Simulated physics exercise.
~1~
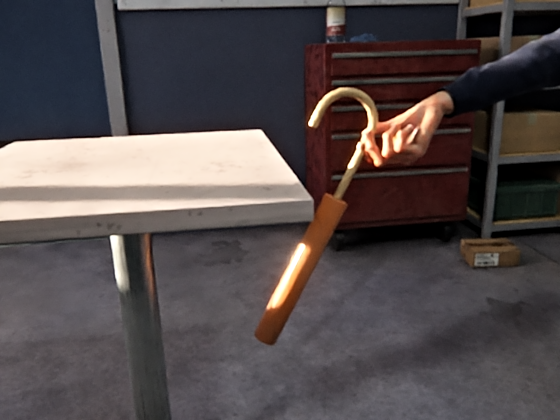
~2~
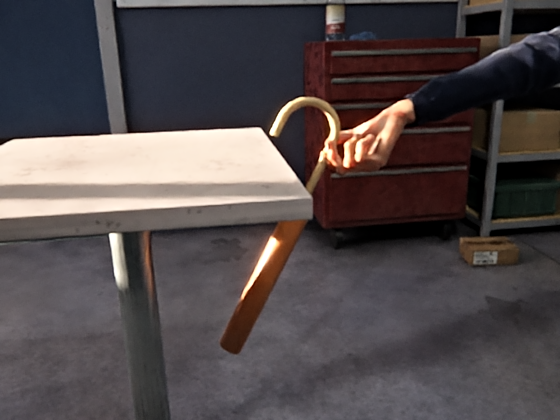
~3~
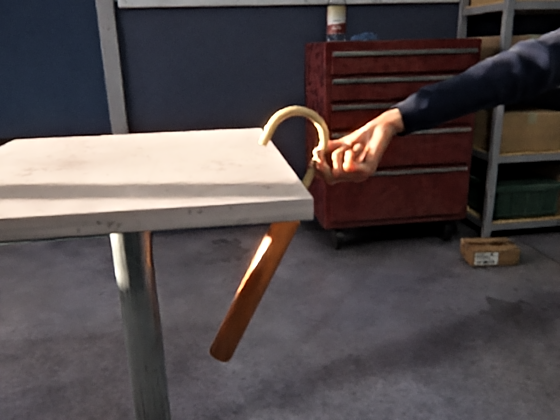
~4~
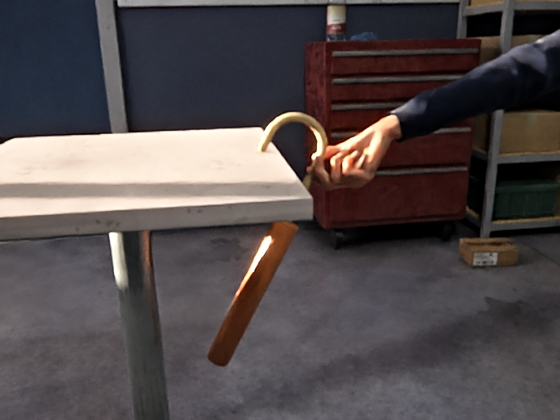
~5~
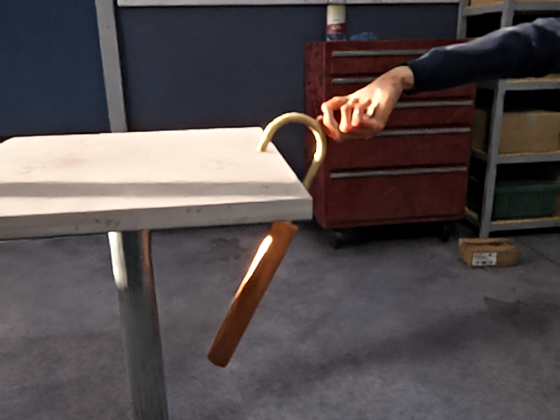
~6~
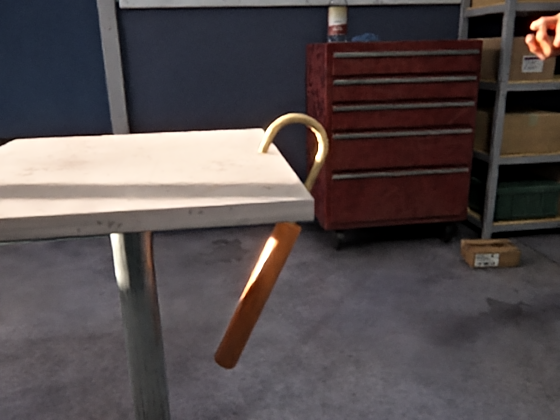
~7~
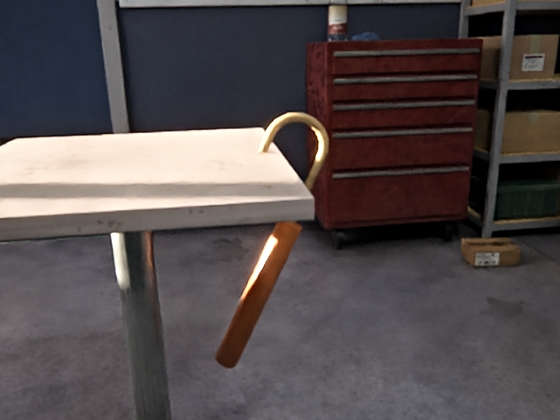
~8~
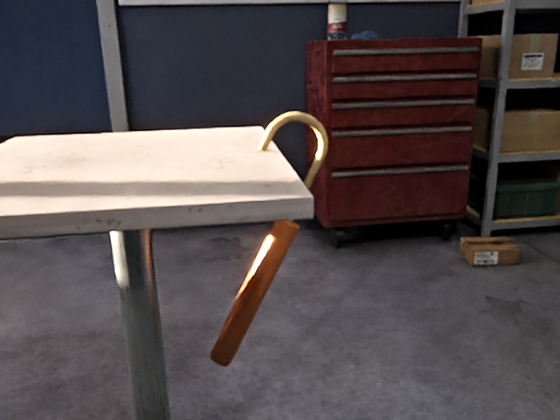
The clip opens with a hand holding an orange umbrella by its pale, curved handle, just to the right of a white table top in a workshop with a red tool cabinet behind. The hand moves the umbrella left toward the table and lowers it slightly, bringing the tip of the hook down onto the top near its right edge. The fingers steady the handle, then loosen and let go. The arm draws back to the right and out of view. The umbrella stays hooked on the table, its orange body hanging at a slant beneath the edge, at rest.
